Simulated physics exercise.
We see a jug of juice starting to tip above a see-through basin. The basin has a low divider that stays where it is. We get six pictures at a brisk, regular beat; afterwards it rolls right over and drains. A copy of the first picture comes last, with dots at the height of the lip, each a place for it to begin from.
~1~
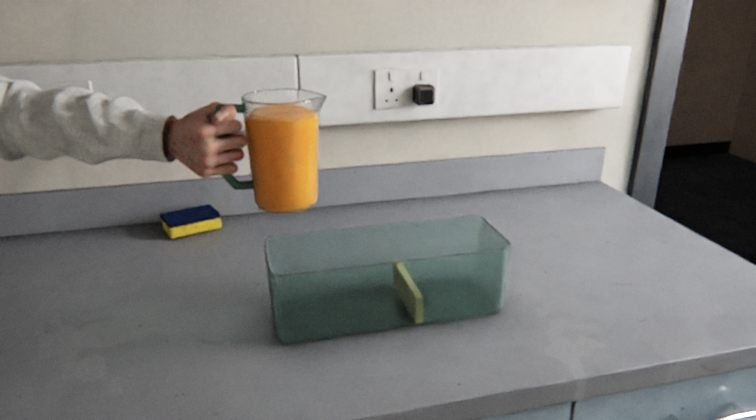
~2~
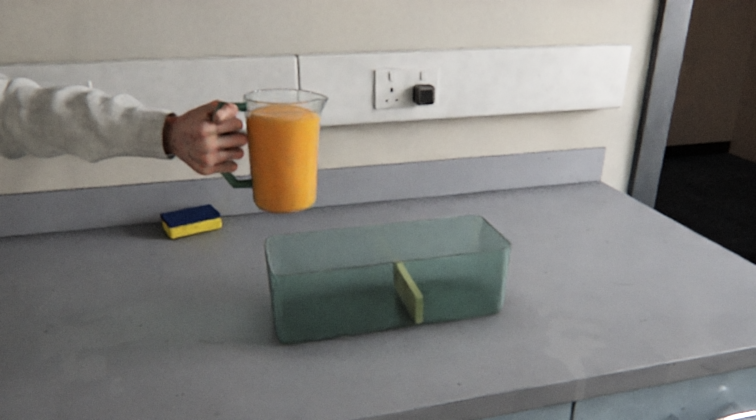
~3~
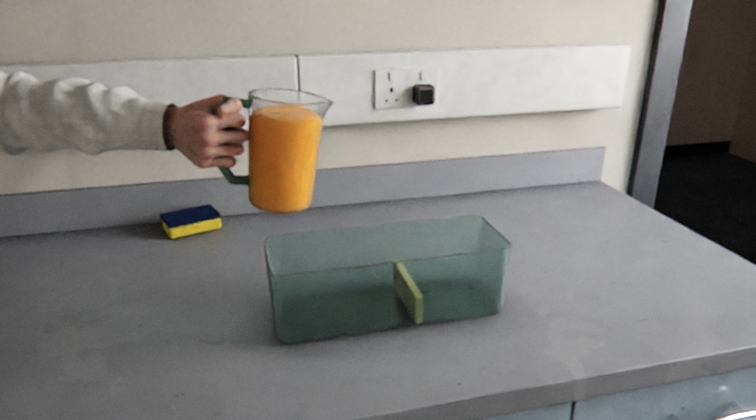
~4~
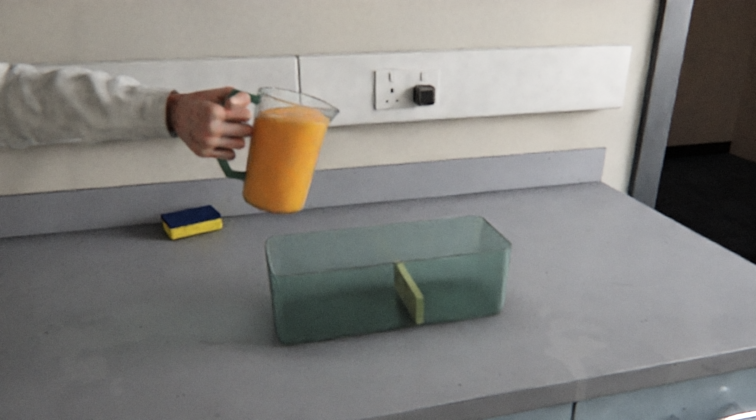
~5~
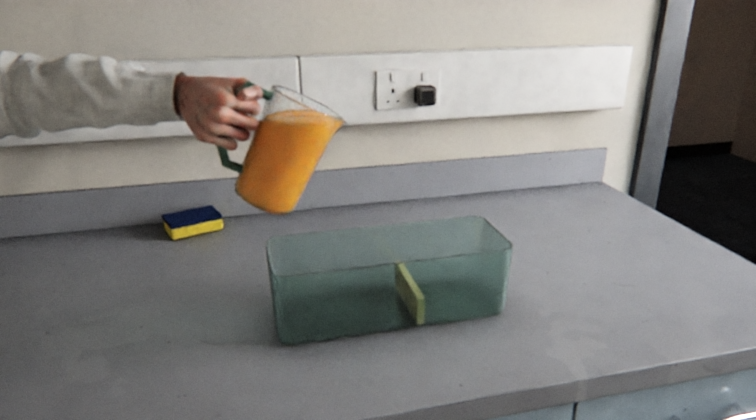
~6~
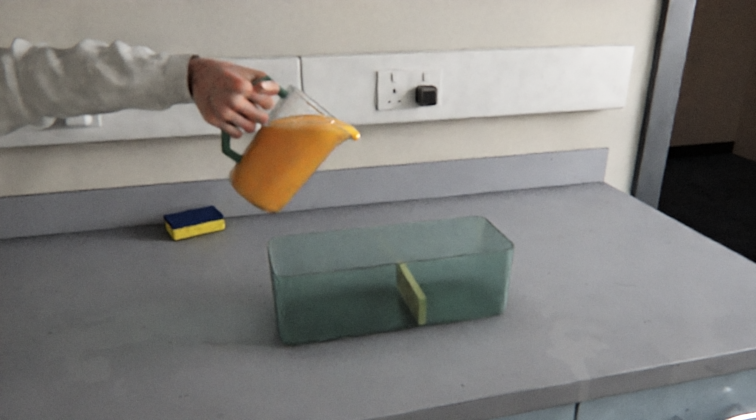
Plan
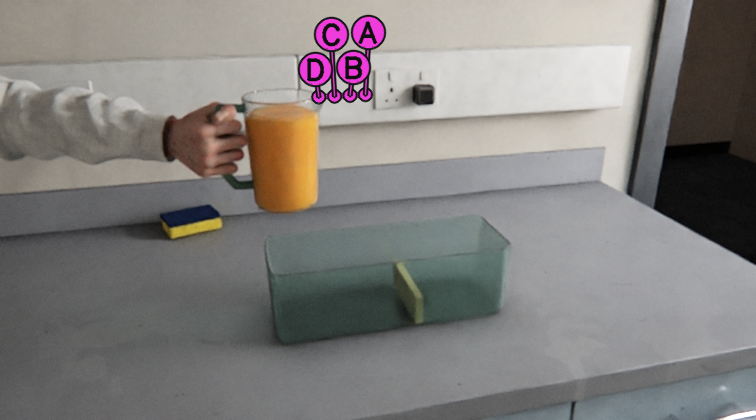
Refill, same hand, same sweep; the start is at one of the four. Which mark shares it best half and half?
B is best.
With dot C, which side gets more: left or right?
The left side.
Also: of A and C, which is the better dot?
The answer is A.
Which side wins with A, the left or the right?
The right one.
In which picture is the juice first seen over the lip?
In picture 6.
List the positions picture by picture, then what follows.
Upright, lip at (325, 96); basin from (277, 341) to (501, 309); top of the wall at (407, 277); nothing has left yet, in the first frame.
Upright, lip at (326, 97); nothing has left yet, in the second frame.
Tipped about 7°, lip at (331, 102); nothing has left yet, in the third frame.
Tipped about 16°, lip at (338, 110); nothing has left yet, in the fourth frame.
Tipped about 27°, lip at (345, 121); nothing has left yet, in the fifth frame.
Tipped about 40°, lip at (351, 135); juice is over the lip, down to (355, 137), in the sixth frame.
On the marked copy, A at (365, 94); B at (350, 95); C at (334, 96); D at (318, 96).
With A, about 27 % ends left of the wall and 72 % right of it.
With B, about 57 % ends left of the wall and 41 % right of it.
With C, about 78 % ends left of the wall and 15 % right of it; 7 % is lost outside.
With D, about 89 % ends left of the wall and 5 % right of it; 6 % is lost outside.
